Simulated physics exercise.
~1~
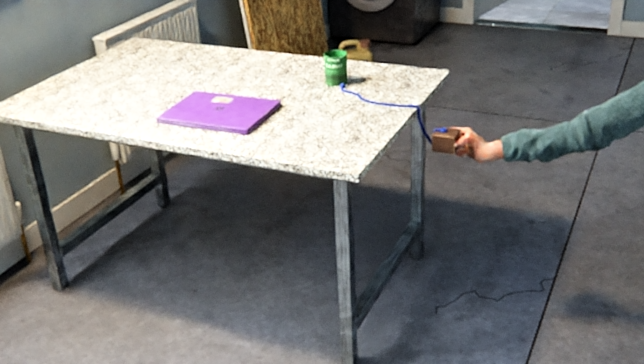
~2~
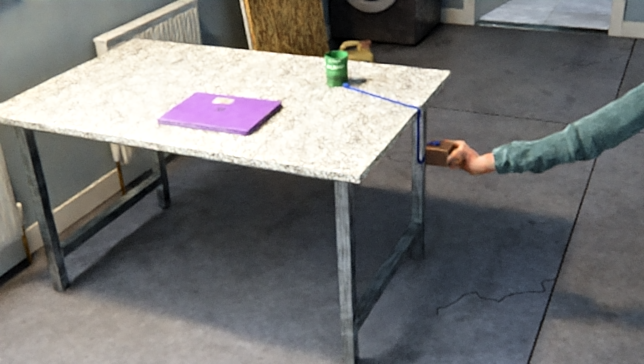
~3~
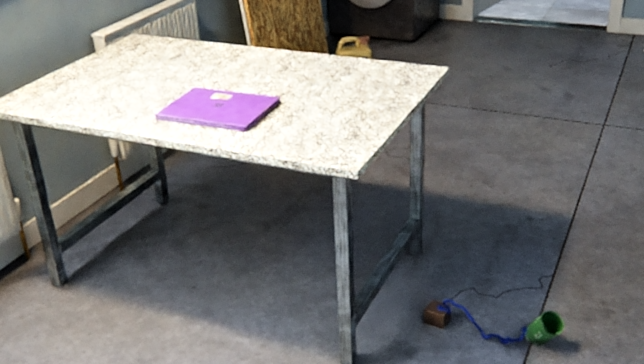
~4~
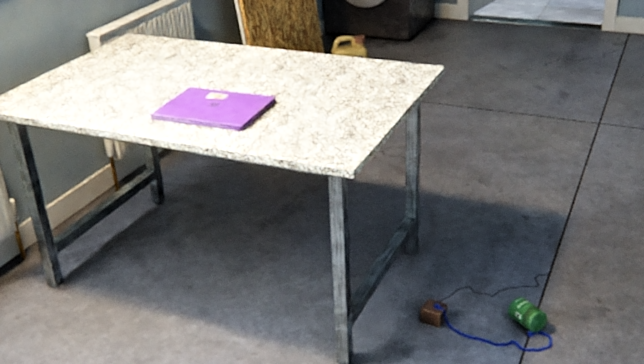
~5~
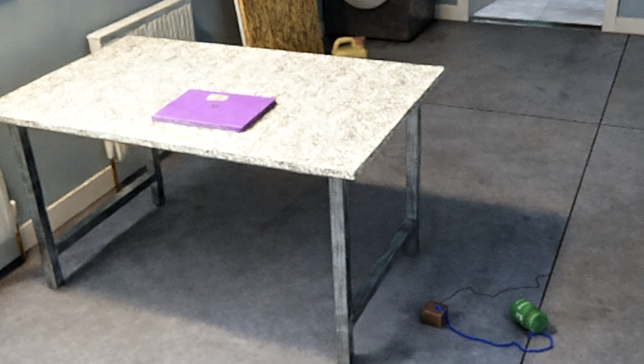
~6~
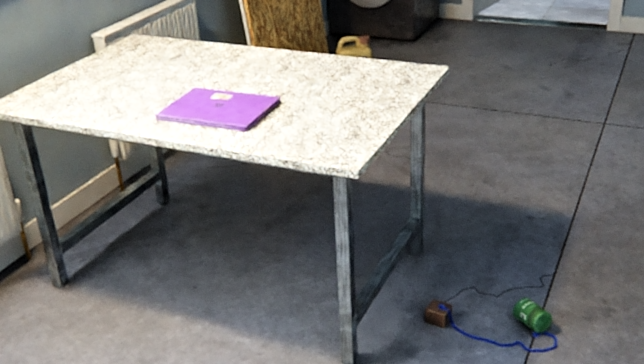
The footage shows a hand holding a brown block tied by a blue cord to a green cup on a speckled table, beside a purple laptop. The hand releases the block, which drops to the floor, and the cup follows, ending on its side while the laptop stays put.
